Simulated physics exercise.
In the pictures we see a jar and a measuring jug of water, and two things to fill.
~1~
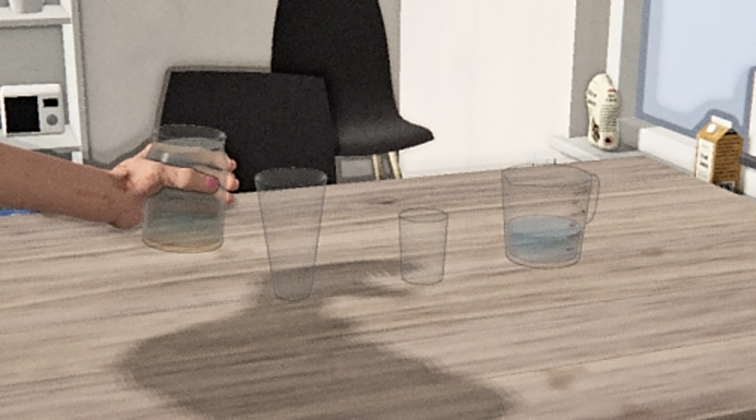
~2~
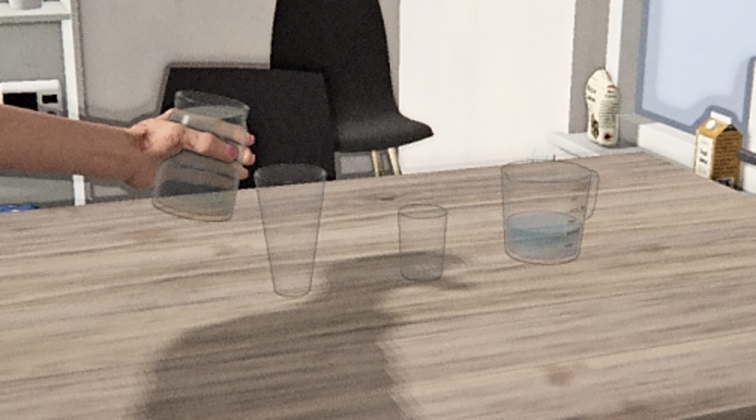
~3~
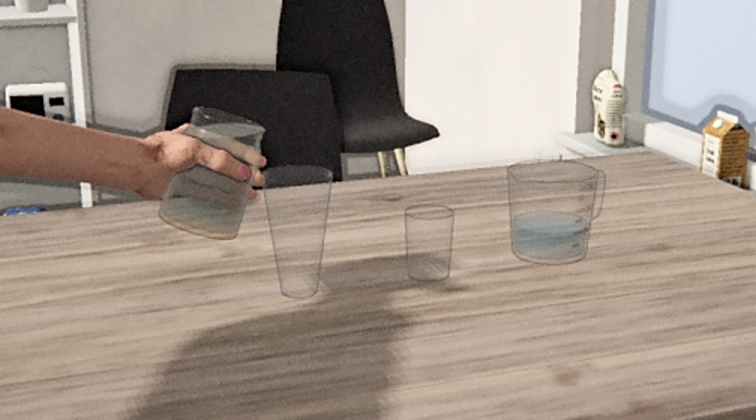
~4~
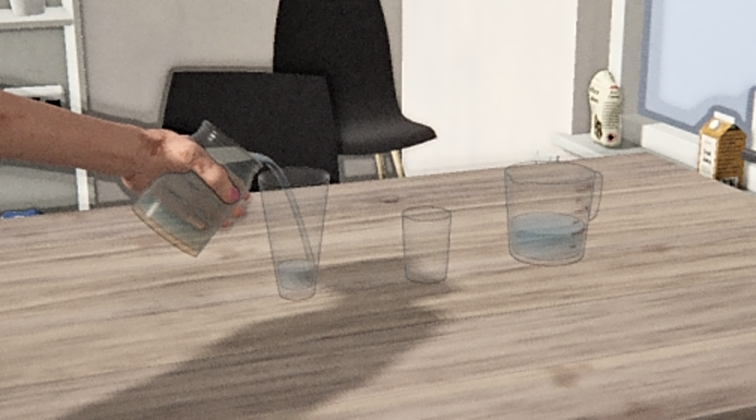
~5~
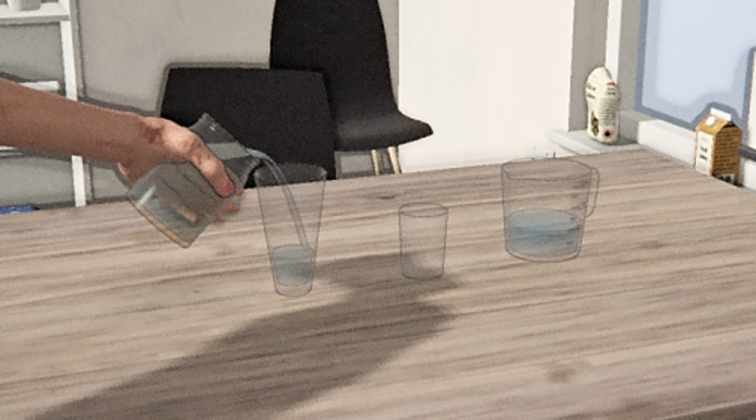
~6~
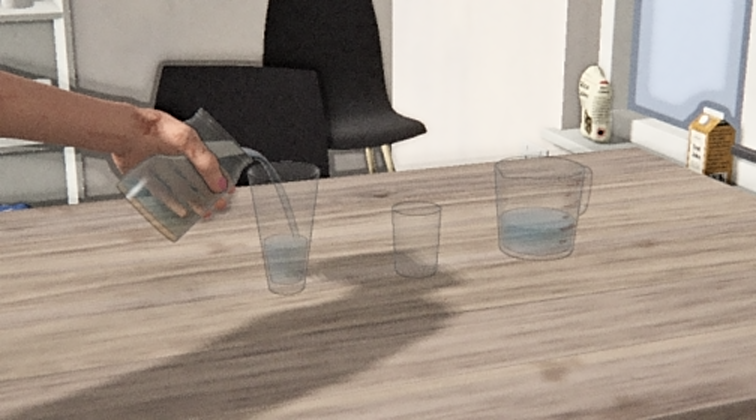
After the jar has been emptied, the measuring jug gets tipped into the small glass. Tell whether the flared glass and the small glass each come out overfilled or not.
Result: The flared glass comes out overfilled; the small glass comes out overfilled.
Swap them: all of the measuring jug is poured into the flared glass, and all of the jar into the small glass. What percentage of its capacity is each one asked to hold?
That works out close to 60 per cent of capacity first, then close to 390 per cent.
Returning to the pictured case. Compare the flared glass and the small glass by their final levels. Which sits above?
The one on the left.
Next, the flared glass is nearly full.
After that, the flared glass is full to the brim with a puddle round it.
Finally, the flared glass is full to the brim with a puddle round it; the small glass is full to the brim with a puddle round it.
